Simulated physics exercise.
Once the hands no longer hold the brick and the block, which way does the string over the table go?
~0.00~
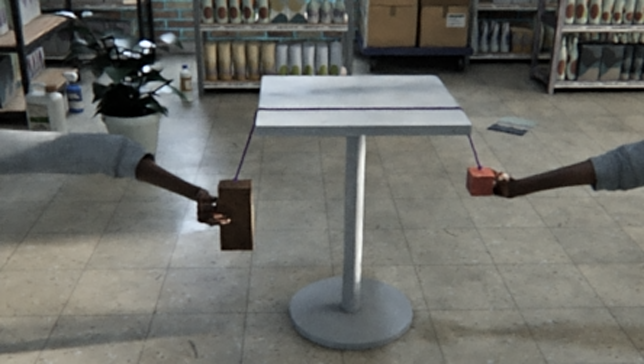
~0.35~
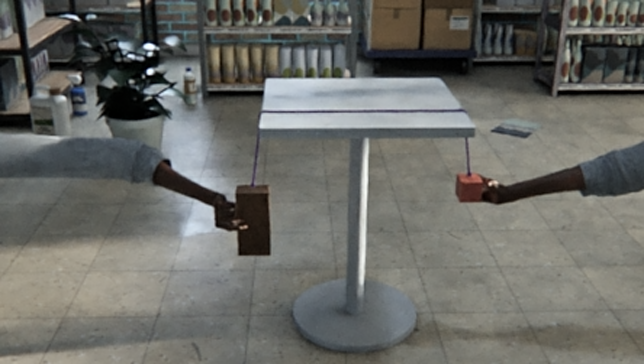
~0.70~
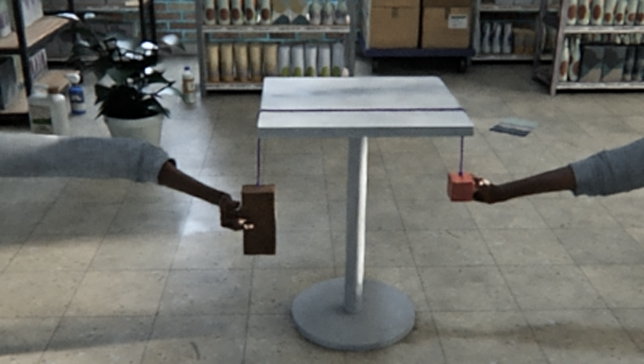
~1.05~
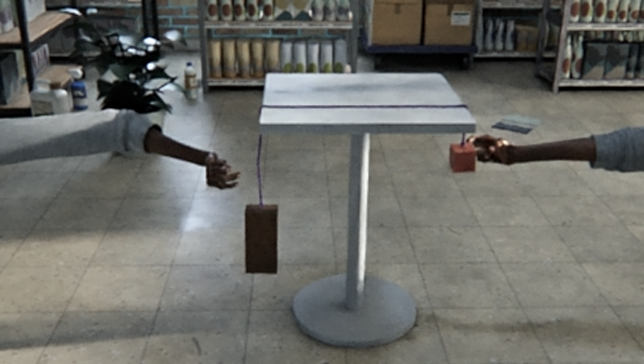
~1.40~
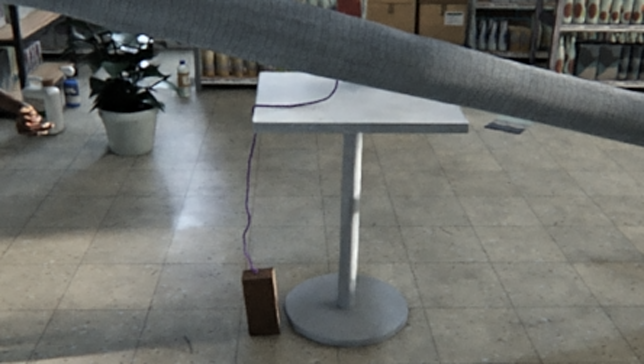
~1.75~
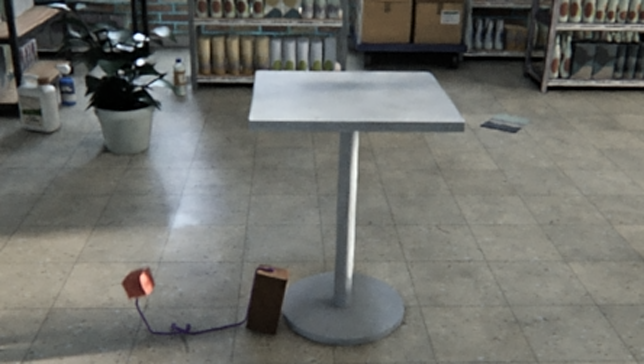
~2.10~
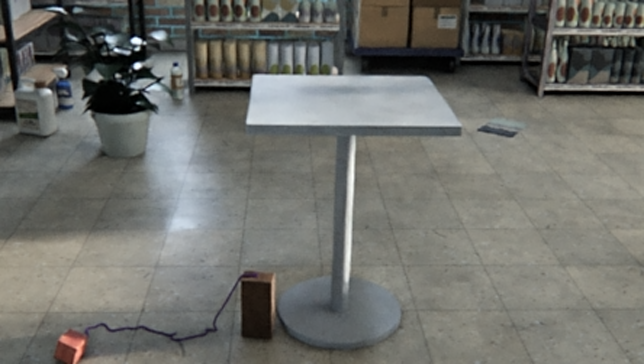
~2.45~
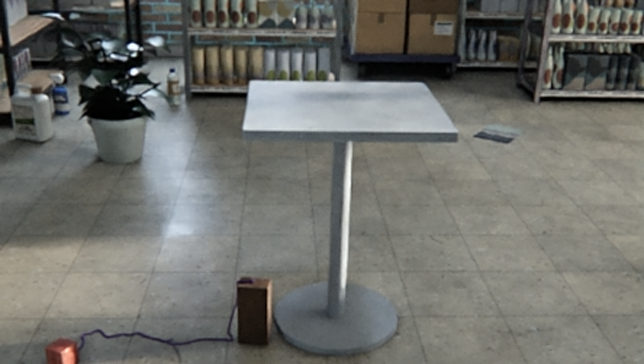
The string goes down on the left side, where the brown brick drops to the floor and the red block ends up on the floor too.
